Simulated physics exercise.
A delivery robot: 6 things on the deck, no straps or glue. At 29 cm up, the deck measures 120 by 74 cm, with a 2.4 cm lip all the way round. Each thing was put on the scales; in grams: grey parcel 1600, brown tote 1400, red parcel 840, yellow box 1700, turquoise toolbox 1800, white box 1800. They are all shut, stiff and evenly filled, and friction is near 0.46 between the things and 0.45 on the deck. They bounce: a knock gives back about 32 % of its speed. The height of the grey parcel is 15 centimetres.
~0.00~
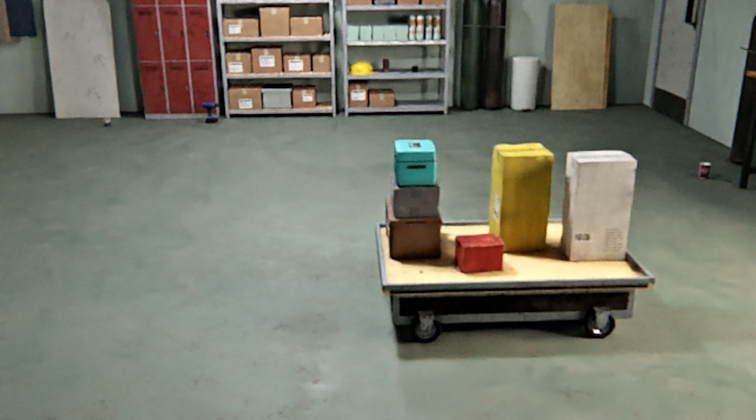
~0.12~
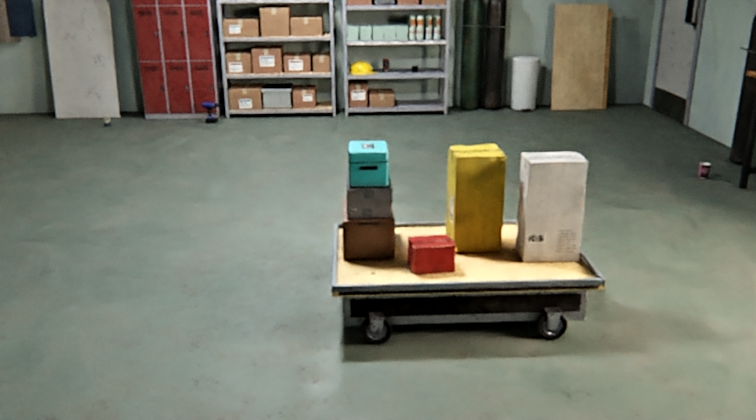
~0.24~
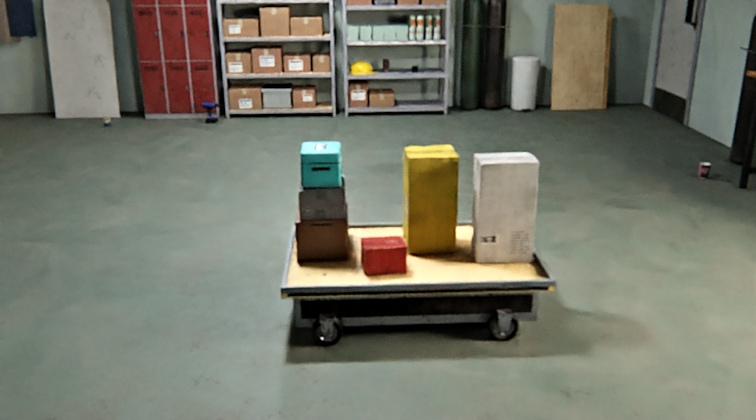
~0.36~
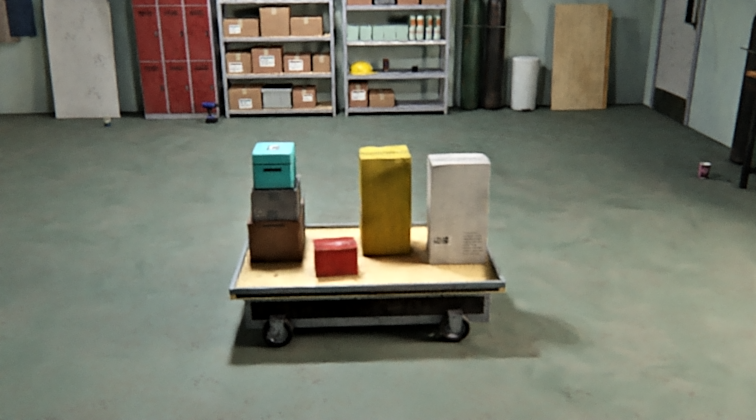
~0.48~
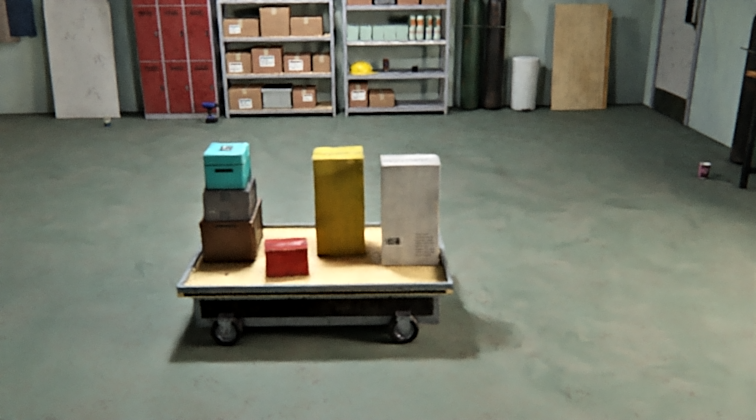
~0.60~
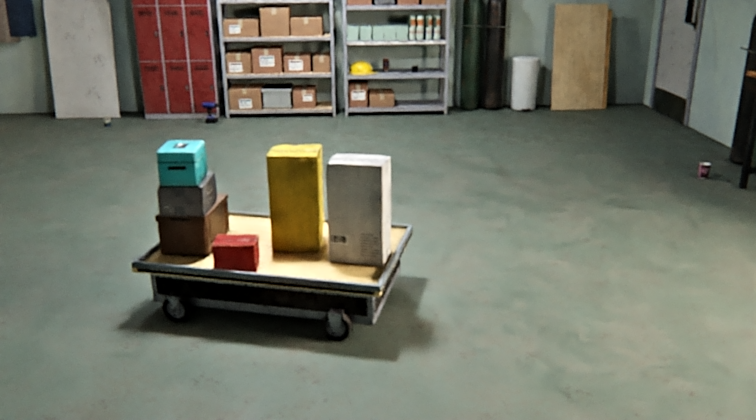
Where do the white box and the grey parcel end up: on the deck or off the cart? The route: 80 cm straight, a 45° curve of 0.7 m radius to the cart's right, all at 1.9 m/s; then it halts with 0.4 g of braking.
The white box ends up off the cart, the grey parcel ends up off the cart.
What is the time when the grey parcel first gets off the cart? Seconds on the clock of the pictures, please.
Around 0.8 s on the clock.
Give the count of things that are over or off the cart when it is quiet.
It adds up to 3.
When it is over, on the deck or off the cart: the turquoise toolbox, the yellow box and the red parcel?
At the end the turquoise toolbox leaves its base, the yellow box remains on its base and the red parcel remains on its base.
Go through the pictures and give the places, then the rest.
The first frame shows cart 0 cm along; white box (596, 206); grey parcel (414, 194).
The second frame shows cart 23 cm along; yellow box (475, 198); turquoise toolbox (368, 164).
The third frame shows cart 46 cm along; brown tote (323, 228); red parcel (384, 255).
The fourth frame shows cart 68 cm along; yellow box (384, 200); turquoise toolbox (275, 165).
The fifth frame shows cart 91 cm along; brown tote (233, 229) shifted 2 cm; red parcel (287, 257).
The sixth frame shows cart 114 cm along, turned 16°; white box (359, 210); grey parcel (188, 193) shifted 19 cm.
Around 0.80 s, cart 152 cm along, turned 43°; grey parcel and turquoise toolbox now off the cart; white box at 9° to upright near (283, 199); brown tote at 10° to upright.
Around 1.10 s, cart 198 cm along, turned 45°; white box at 35° to upright near (207, 187); yellow box shifted 18 cm; red parcel shifted 9 cm.
Around 1.50 s, cart 211 cm along, turned 45°, stopped; white box now off the cart; yellow box shifted 19 cm; red parcel shifted 14 cm.
Finally (2.1 s), off the cart, grey parcel, turquoise toolbox and white box; not toppled but over 10 cm from the start, red parcel and yellow box; the last one still in place (within 10 cm). In the last view, white box near (52, 291), grey parcel near (63, 225).
